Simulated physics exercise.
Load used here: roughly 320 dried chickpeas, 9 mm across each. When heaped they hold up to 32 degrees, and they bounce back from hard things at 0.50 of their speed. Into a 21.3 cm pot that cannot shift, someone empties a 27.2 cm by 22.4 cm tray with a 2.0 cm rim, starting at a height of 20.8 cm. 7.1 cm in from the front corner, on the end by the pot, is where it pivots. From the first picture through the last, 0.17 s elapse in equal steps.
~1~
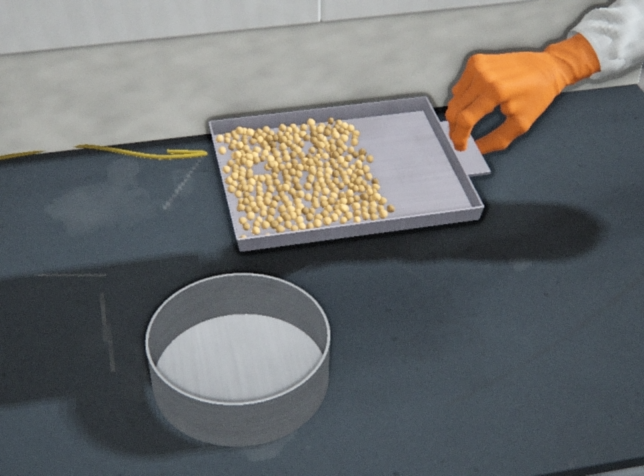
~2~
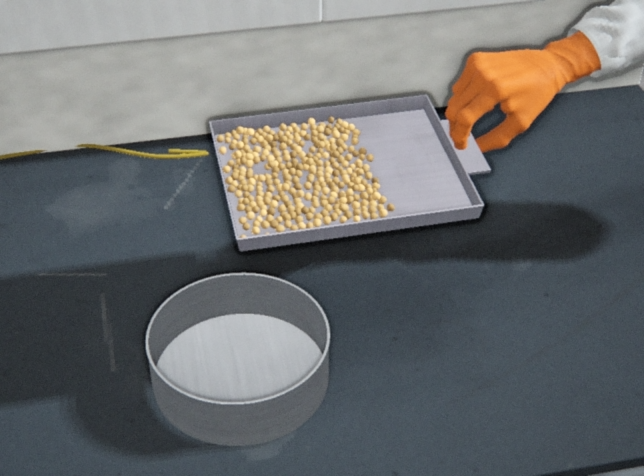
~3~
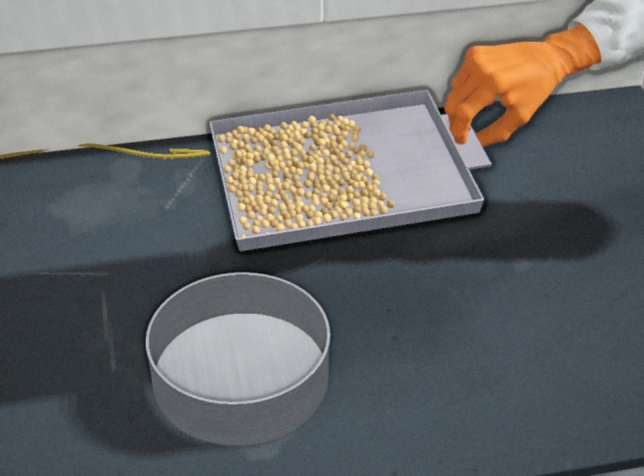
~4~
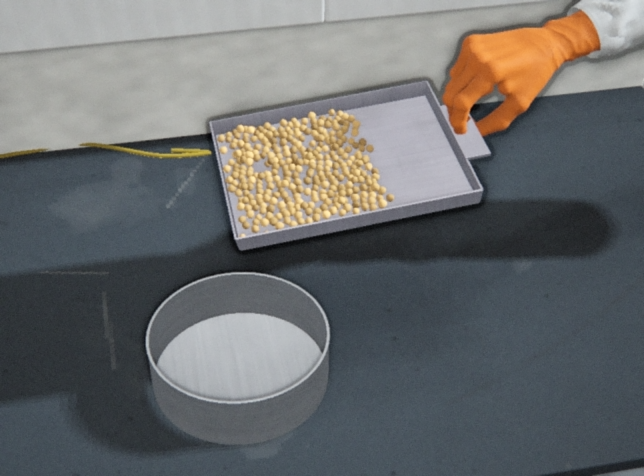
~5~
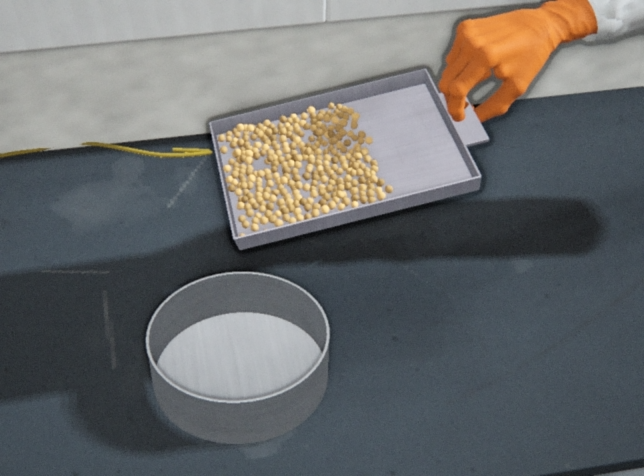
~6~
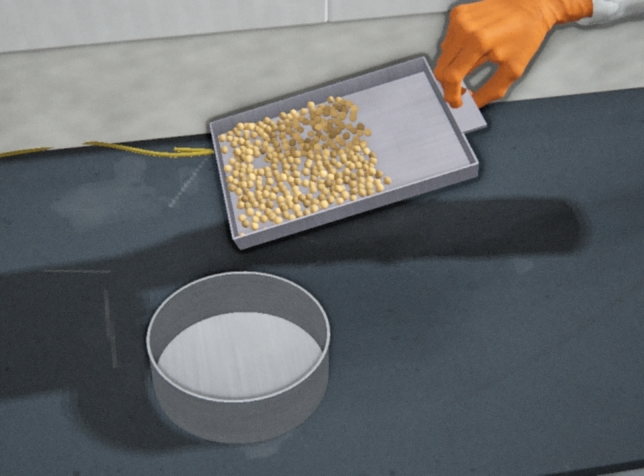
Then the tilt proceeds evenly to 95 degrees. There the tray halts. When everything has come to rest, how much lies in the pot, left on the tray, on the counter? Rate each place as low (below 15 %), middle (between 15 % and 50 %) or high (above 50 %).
Ratings: Pot middle; left on the tray low; counter high.
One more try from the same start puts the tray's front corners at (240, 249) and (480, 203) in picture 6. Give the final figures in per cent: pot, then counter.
That works out as pot 85 and counter 15.
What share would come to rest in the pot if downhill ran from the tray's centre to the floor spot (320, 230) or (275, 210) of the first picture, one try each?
Near 80 and 75 percent, in that order.
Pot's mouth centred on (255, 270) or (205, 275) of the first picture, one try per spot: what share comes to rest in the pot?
35 % and 85 %.
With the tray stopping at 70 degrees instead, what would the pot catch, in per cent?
In that case some 0 per cent.
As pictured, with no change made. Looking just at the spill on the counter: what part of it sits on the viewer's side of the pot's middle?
0 %.
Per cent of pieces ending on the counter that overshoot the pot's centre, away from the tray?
Share: Around 90 %.
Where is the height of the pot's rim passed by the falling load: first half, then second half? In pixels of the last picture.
(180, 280) first, (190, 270) later, roughly.
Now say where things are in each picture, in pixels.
The first picture shows tray tilt 0 degrees, front corners at (240, 237) and (480, 205); middle of the pieces at (298, 175); pot at (238, 335).
The second picture shows tray tilt 1 degrees, front corners at (240, 237) and (480, 204); middle of the pieces at (299, 174).
The third picture shows tray tilt 2 degrees, front corners at (239, 237) and (480, 198); middle of the pieces at (299, 172).
The fourth picture shows tray tilt 5 degrees, front corners at (238, 237) and (479, 189), lowest corner left back; middle of the pieces at (298, 169).
The fifth picture shows tray tilt 9 degrees, front corners at (237, 236) and (477, 175), lowest corner left back; middle of the pieces at (298, 165).
The sixth picture shows tray tilt 14 degrees, front corners at (236, 236) and (475, 162), lowest corner left back; middle of the pieces at (297, 162); pot at (239, 333).
Then, 0.33 s after the last picture, tilt 53 degrees; the tray holds 100 %, the pot 0 %.
Then, 0.57 s after the last picture, tilt 80 degrees; the tray holds 100 %, the pot 0 %.
Then, 0.90 s after the last picture, tilt 95 degrees; the tray holds 25 %, the pot 0 %.
In the end, pot 35 %, tray 0 %, counter 65 %.
